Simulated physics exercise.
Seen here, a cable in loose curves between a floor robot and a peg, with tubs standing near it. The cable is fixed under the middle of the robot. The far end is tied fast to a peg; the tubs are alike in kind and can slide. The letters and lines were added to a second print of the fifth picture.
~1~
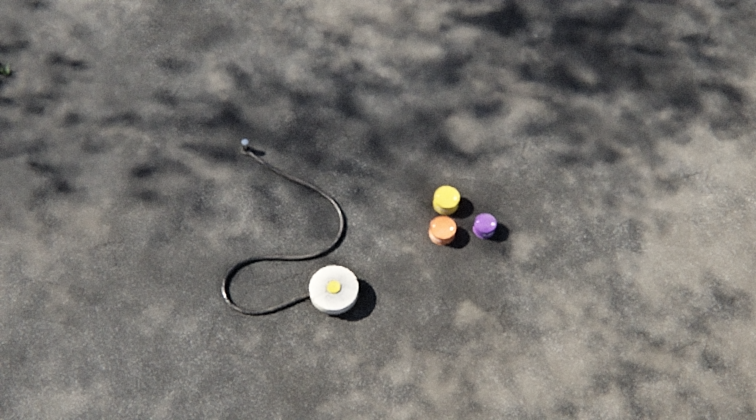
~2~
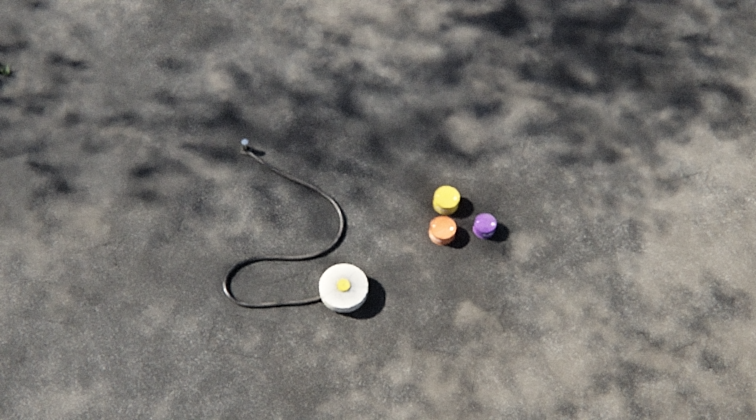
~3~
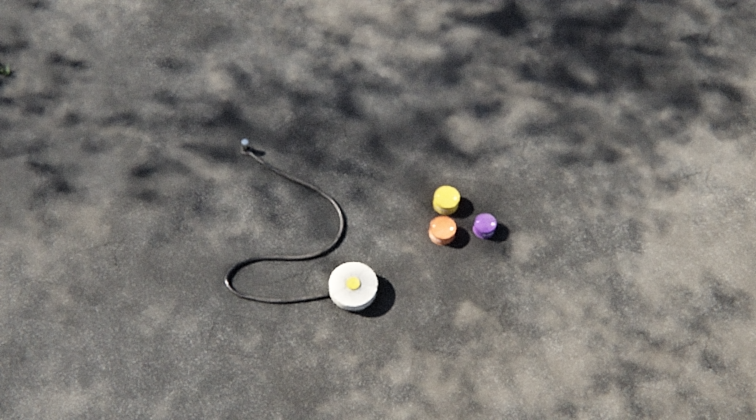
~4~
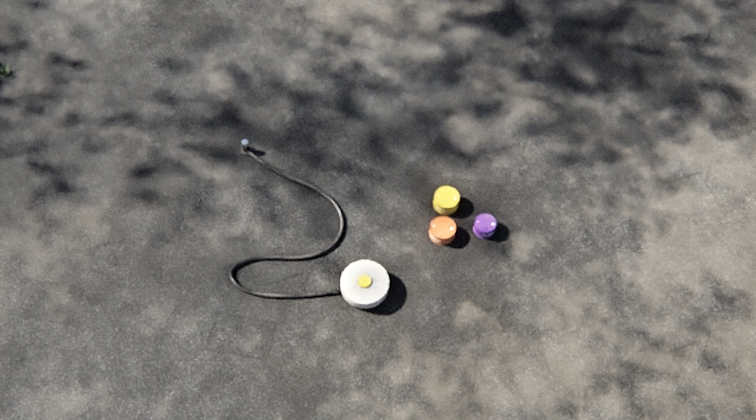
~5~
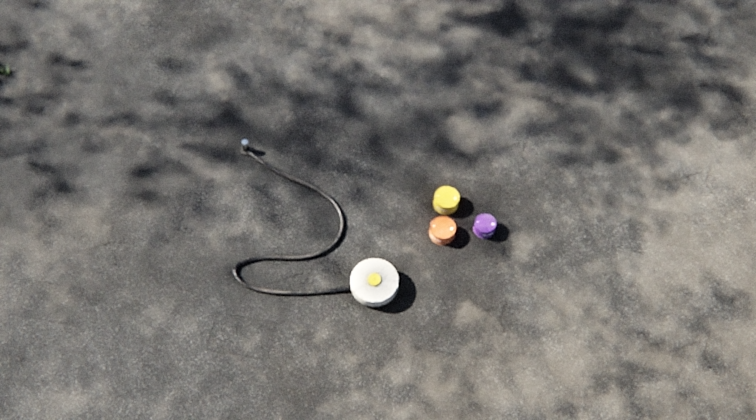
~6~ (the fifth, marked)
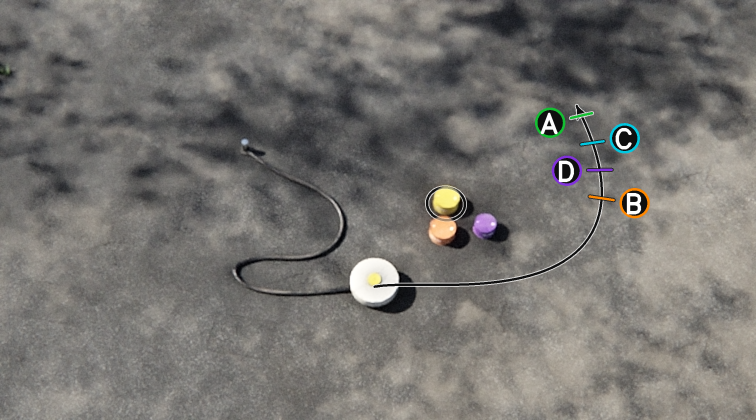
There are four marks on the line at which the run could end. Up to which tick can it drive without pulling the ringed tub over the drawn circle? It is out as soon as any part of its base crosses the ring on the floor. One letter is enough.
D.
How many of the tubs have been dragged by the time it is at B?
By then, none.
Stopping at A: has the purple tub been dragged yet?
Yes.
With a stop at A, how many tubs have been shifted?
Three.
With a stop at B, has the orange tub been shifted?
No.
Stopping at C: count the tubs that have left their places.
Three.
On the marked copy, A at (581, 116); B at (602, 198); C at (593, 143); D at (600, 170); the ring at (446, 204); the route from (374, 287) via (570, 257) to (577, 106).
Taking D. A third of the way, robot (487, 280); yellow tub (446, 200).
Two thirds of the way, robot (585, 240); yellow tub (446, 200).
When it is over, robot (602, 166); orange tub (445, 222); yellow tub (446, 200); purple tub (483, 222); the yellow tub is still in its ring.
As for the rest, A drags the ringed tub to (448, 177); B is safe but short; C drags the ringed tub to (447, 190).
